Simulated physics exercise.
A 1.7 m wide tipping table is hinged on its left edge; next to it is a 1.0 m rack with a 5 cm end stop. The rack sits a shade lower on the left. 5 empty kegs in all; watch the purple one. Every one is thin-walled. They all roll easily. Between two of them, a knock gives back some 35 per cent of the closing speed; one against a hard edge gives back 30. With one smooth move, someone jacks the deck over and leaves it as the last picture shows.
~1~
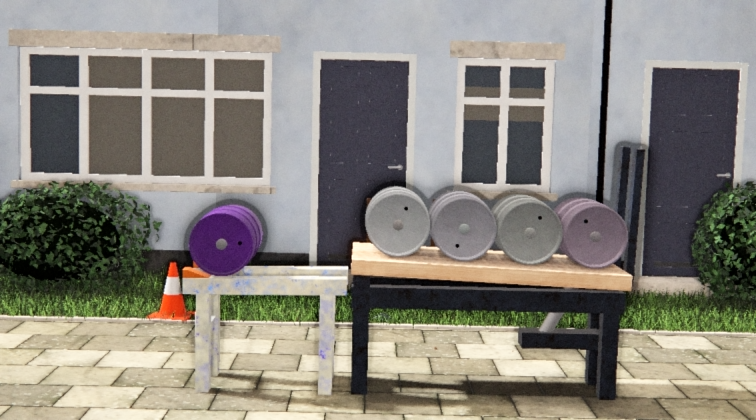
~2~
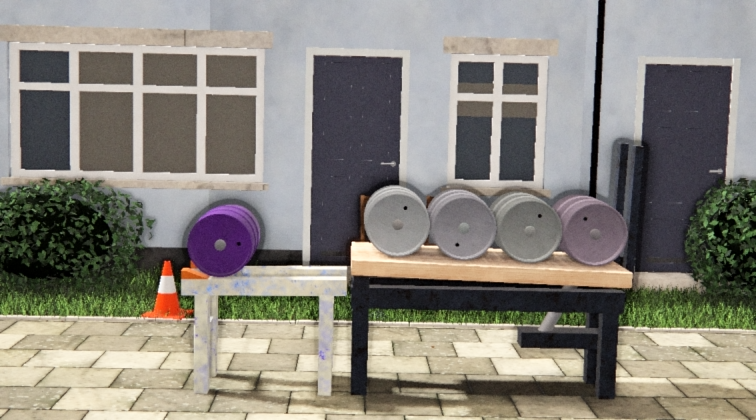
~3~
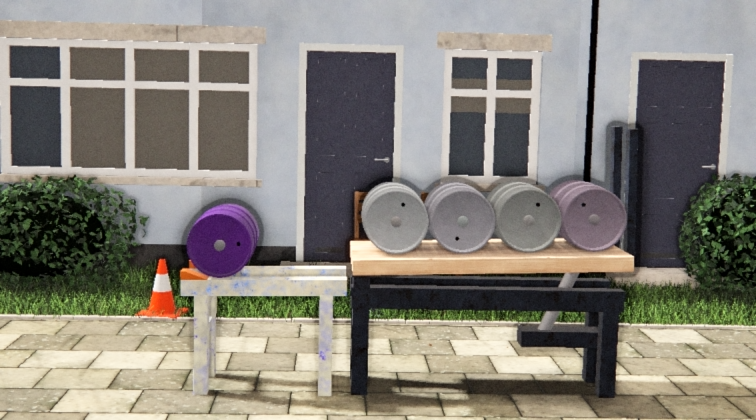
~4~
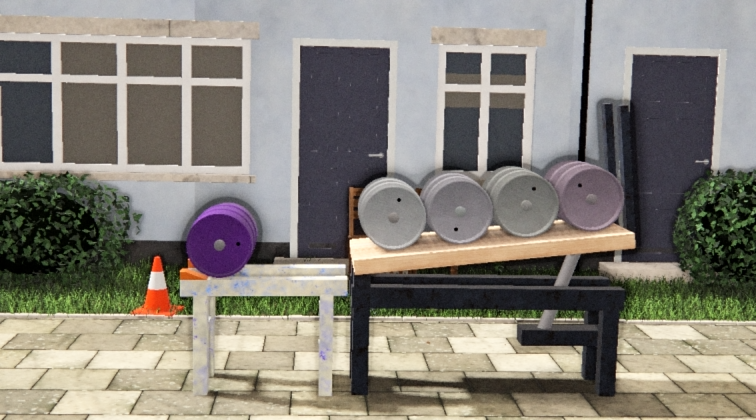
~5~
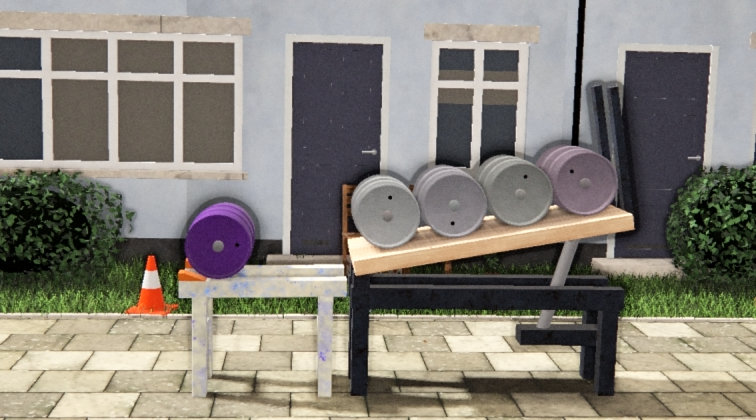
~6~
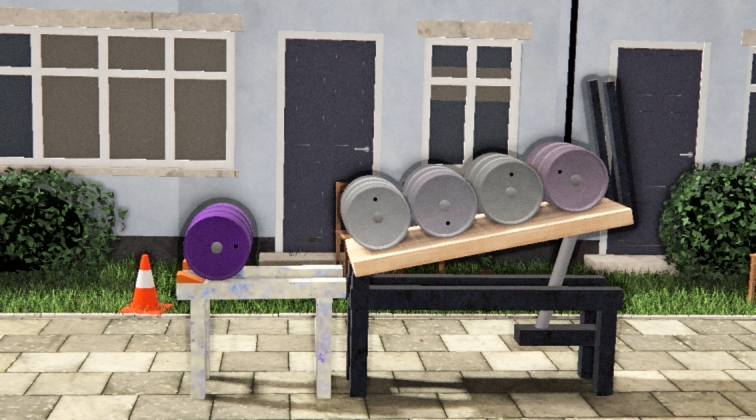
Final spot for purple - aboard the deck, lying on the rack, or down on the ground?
I would say down on the ground.
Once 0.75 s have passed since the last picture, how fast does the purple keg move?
I'd put it near 0.0 m/s.
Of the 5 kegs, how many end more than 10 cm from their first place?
The number you get is 5.
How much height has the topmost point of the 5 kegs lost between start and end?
Some 0 cm lower.
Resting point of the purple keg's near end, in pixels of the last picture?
My best guess is somewhere around (7, 368).
Another 0.8 s on from the last picture, purple is on the rack, 25 cm from the rack's far end; 0 lost over the end.
Another 1.6 s on from the last picture, purple is beyond the stop and falling; 1 lost over the end.
In the end (3.8 s after the last picture), purple is over the stop, on the ground; 1 lost over the end.
